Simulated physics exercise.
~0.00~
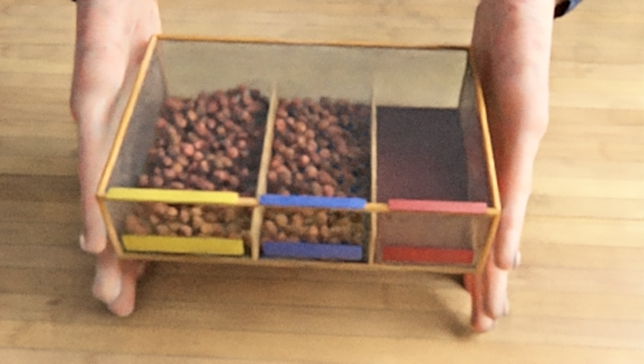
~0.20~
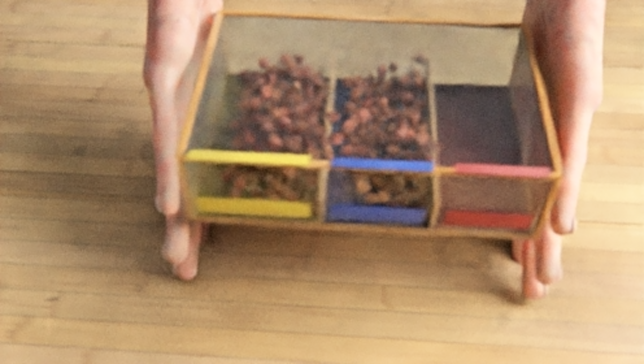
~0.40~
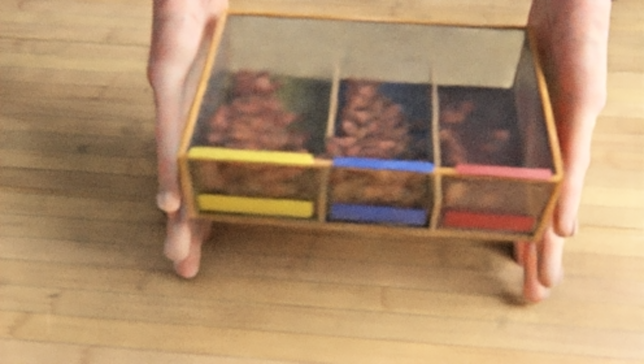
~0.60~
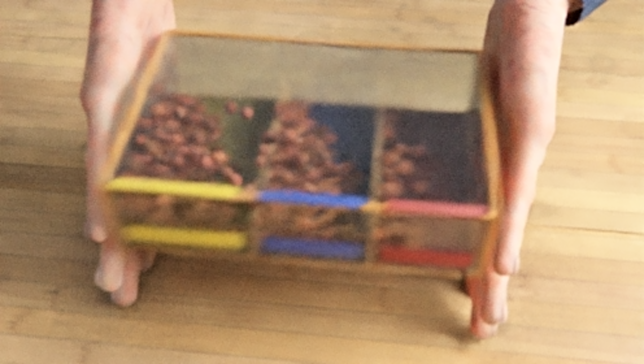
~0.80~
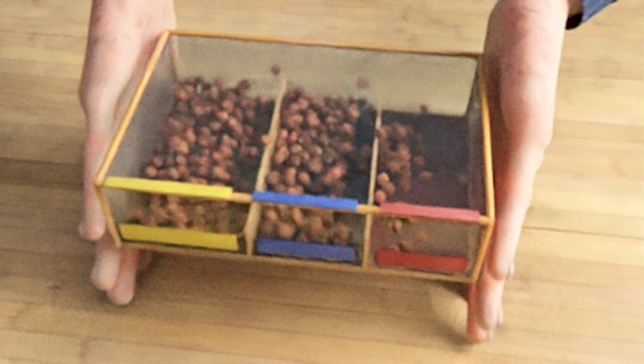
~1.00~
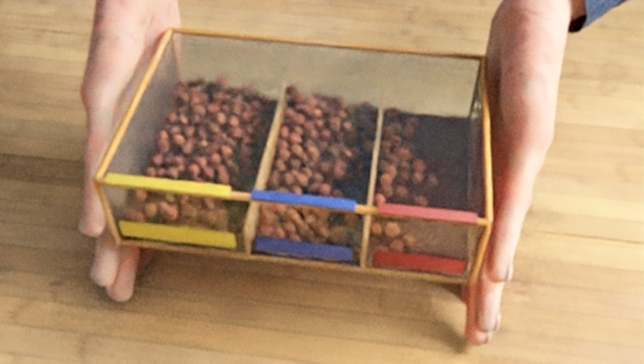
Reddish-brown pellets hopping inside a clear-lidded box shaken sideways by two hands, a few spilling from blue into the red compartment.
